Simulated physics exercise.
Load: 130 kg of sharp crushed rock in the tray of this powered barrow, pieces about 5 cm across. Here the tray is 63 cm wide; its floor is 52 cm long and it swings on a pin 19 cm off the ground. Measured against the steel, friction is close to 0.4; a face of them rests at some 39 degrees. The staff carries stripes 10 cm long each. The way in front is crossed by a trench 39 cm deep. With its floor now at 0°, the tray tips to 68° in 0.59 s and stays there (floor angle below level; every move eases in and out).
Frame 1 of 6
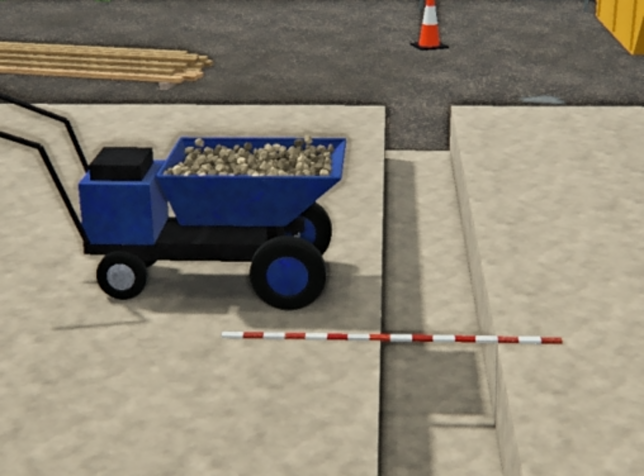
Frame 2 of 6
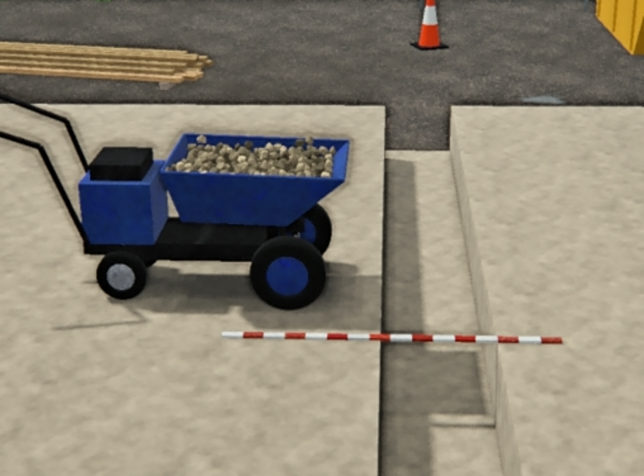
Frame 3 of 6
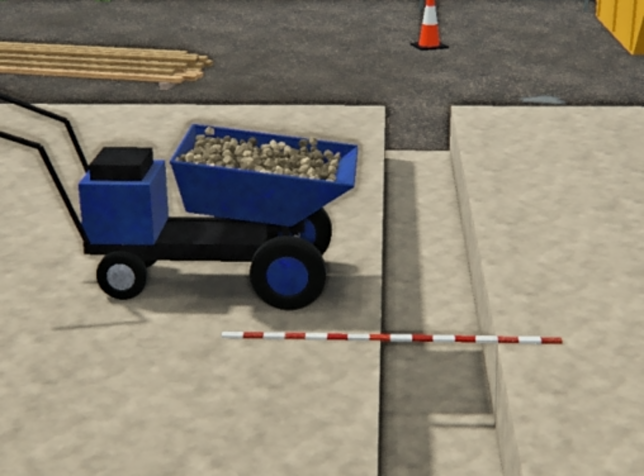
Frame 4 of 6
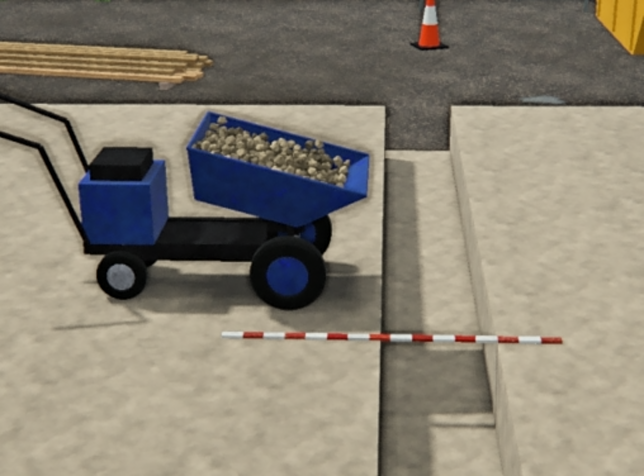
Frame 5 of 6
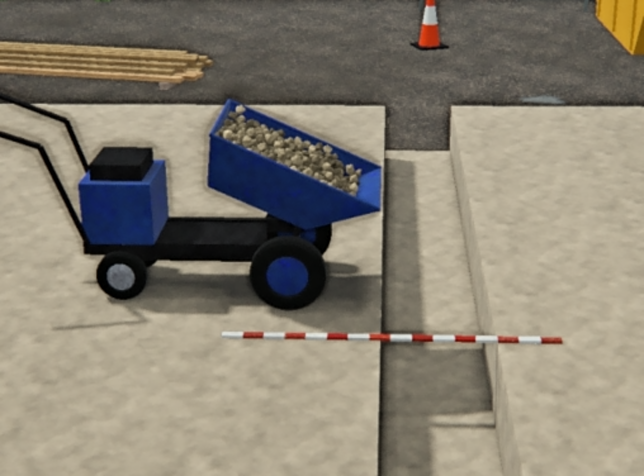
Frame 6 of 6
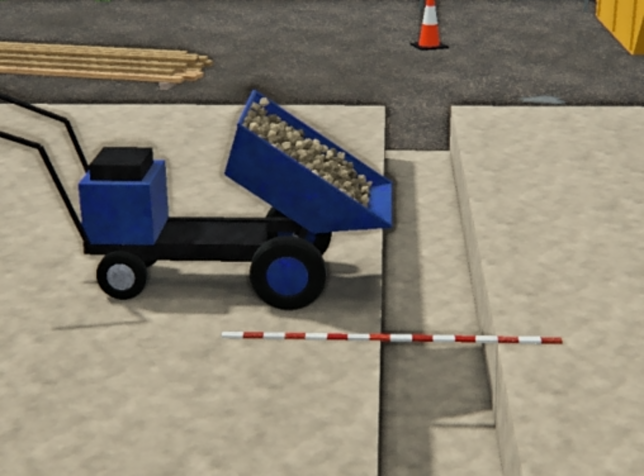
A paved work site with pale slabs and dark asphalt behind is seen from the side and slightly above. A blue dumper with black handles at left carries small tan stones beside a trench crossed by a red-and-white staff, with timber, an orange cone and something yellow behind. The machine and view stay still while the blue tray tilts steadily rightward, its left end rising and its lip lowering, stones still inside.
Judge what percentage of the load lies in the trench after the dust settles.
About 98 %.
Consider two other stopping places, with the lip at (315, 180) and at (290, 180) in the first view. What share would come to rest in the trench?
Near 100 and near 95 percent.
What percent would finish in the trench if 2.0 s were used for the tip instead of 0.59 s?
Then roughly 100 percent.
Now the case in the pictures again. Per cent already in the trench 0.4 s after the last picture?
By then, around 25 percent.
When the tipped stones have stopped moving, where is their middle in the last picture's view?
(450, 342).
Then, 0.1 s after the last picture the floor is at 57°, 100 % in the tray; the foremost stones are at (392, 225).
Then, 0.4 s after the last picture the floor is at 68°, 74 % in the tray, 26 % in the trench; the foremost stones are at (473, 331).
Then, 0.7 s after the last picture the floor is at 68°, 13 % in the tray, 85 % in the trench, 2 % past the trench; the foremost stones are at (550, 282).
Then, 2.7 s after the last picture the floor is at 68°, 0 % in the tray, 98 % in the trench, 2 % past the trench; the foremost stones are at (578, 281).
